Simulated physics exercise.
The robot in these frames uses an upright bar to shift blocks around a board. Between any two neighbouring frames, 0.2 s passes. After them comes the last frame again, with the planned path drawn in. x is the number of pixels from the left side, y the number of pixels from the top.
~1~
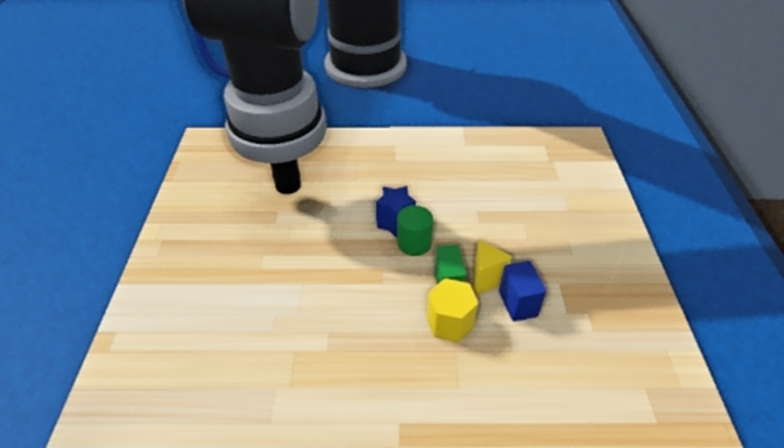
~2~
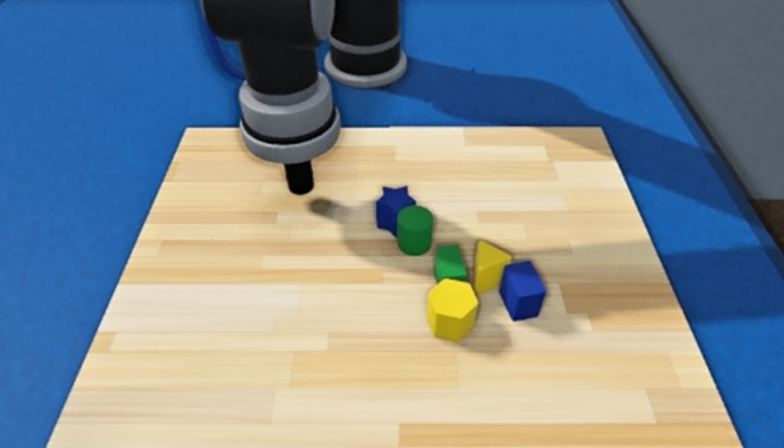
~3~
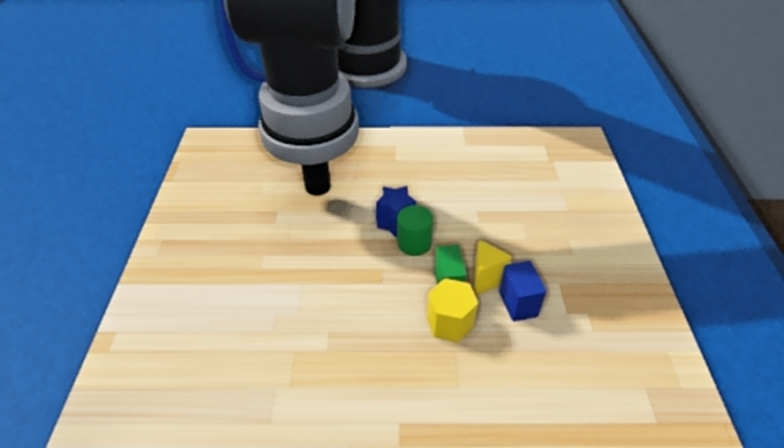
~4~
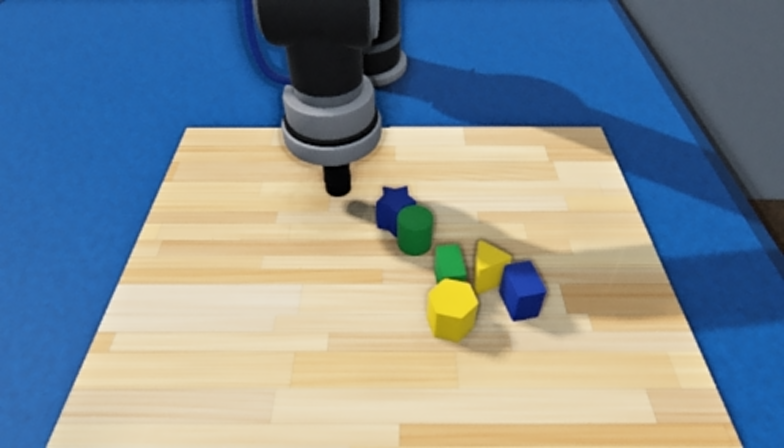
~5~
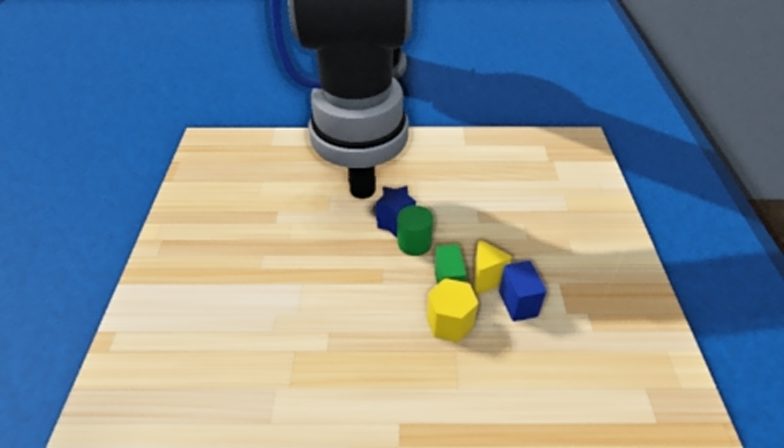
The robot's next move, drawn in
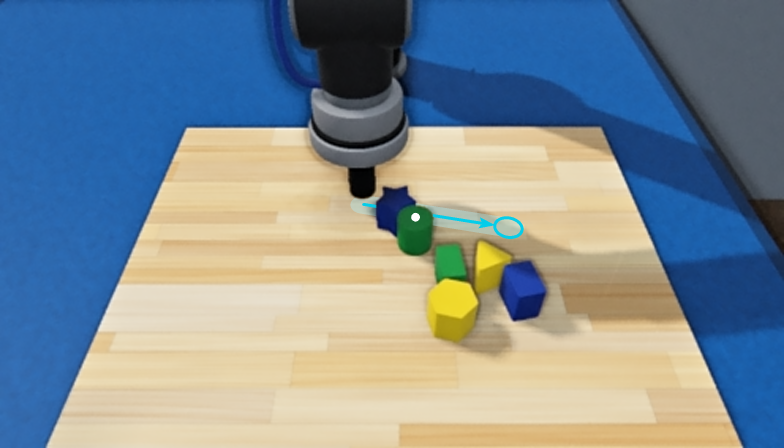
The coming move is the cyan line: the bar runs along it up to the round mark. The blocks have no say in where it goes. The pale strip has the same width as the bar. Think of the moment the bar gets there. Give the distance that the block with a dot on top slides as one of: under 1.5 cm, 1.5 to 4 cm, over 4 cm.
I'd go with 1.5 to 4 cm for this block.
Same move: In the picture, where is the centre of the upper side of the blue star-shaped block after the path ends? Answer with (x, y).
Around pixel (445, 211).
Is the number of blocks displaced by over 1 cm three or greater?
The answer is no.
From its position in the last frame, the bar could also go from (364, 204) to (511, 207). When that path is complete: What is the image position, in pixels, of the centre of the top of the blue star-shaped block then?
I'd place it at (429, 200), taking the centre of its top.
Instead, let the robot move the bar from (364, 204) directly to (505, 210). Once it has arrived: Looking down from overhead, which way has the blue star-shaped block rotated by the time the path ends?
Twists clockwise.
The line goes from (364, 204) directly to (508, 227); the dot is on the green circular block.
What follows on the original path. One third of the way, bar (412, 199); blue star-shaped block (423, 207), turned 40° clockwise; green circular block (425, 232).
Two thirds of the way, bar (461, 207); blue star-shaped block (445, 211), turned 100° clockwise; green circular block (424, 235).
At the end, bar (511, 214); blue star-shaped block (445, 211), turned 100° clockwise; green circular block (424, 235); yellow triangular piece unmoved.
